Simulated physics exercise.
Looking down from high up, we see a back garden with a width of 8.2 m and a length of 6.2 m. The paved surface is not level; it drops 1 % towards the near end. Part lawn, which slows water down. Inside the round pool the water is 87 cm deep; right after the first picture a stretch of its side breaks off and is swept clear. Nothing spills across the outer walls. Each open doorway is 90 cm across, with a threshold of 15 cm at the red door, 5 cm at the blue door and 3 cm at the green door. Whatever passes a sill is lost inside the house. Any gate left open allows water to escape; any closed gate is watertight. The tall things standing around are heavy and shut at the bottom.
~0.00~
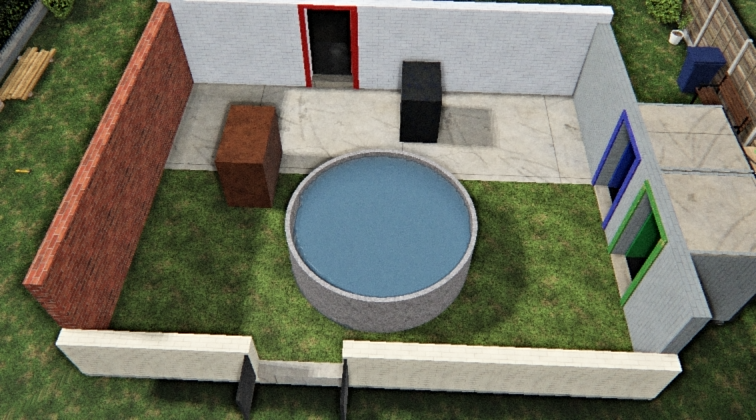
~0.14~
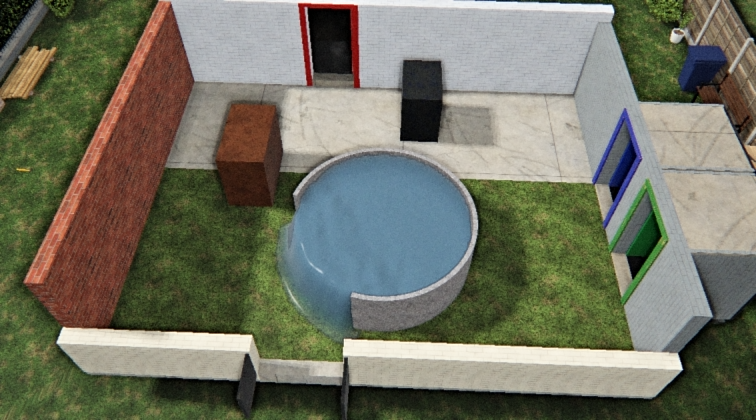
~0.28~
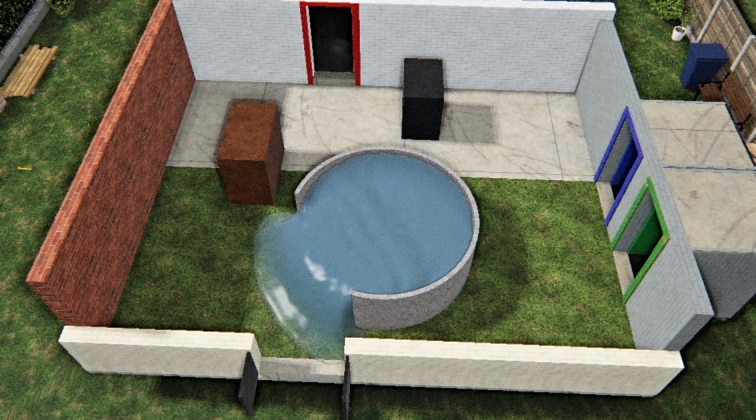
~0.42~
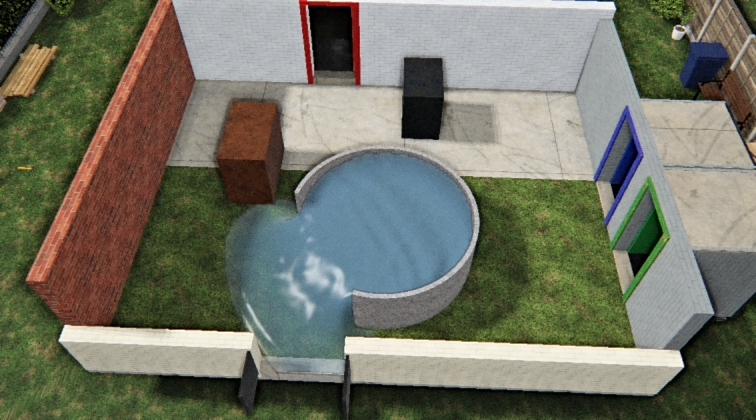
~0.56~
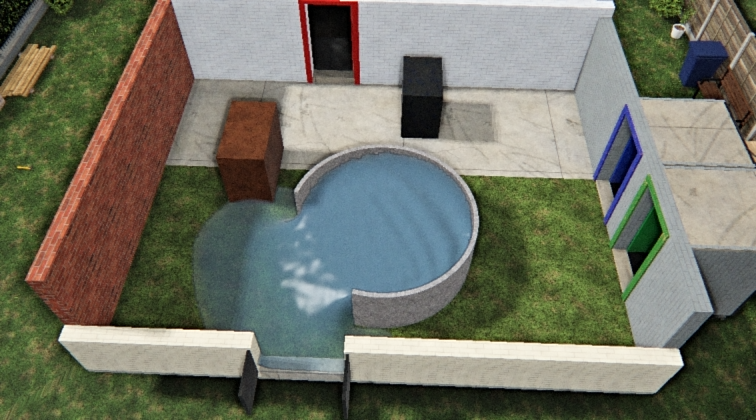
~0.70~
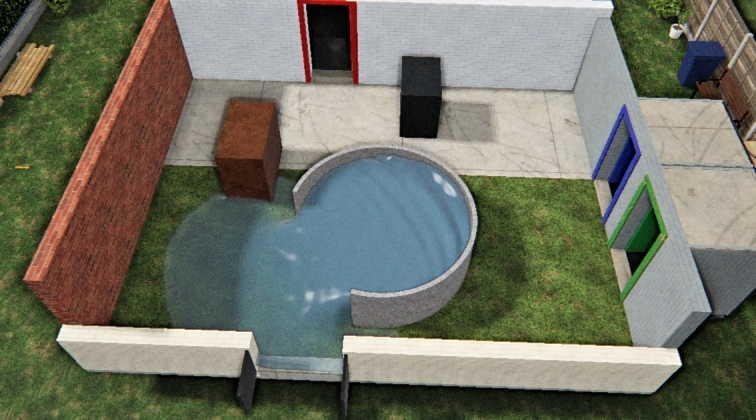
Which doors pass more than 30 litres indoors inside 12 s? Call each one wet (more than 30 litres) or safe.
Red door: Safe, blue door: Safe, green door: Safe.
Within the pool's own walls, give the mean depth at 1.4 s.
Roughly 52 centimetres.
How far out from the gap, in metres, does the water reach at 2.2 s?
Some 4.4 metres from the gap.
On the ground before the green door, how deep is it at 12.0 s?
About 5.0 cm.
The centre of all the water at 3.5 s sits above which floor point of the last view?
Pixel position near (264, 244).
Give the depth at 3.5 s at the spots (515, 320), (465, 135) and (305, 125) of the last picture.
Depths in turn: Roughly 0, 0 and 1 centimetres.
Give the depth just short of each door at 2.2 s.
In cm: Red 0, blue 0, green 0.
After 1.4 s water covers 25 % of the floor and is deepest (64 cm) near (101, 348); red door not reached, blue door not reached, green door not reached.
After 2.2 s water covers 30 % of the floor and is deepest (66 cm) near (101, 348); red door not reached, blue door not reached, green door not reached.
After 3.5 s water covers 40 % of the floor and is deepest (36 cm) near (101, 348); red door not reached, blue door not reached, green door not reached.
After 7.0 s water covers 70 % of the floor and is deepest (27 cm) near (385, 88); red door 9 cm at the sill, 0 L in, blue door not reached, green door not reached.
After 12.0 s water covers 100 % of the floor and is deepest (14 cm) near (101, 348); red door 9 cm at the sill, 1 L in, blue door 7 cm at the sill, 12 L in, green door 5 cm at the sill, 2 L in.
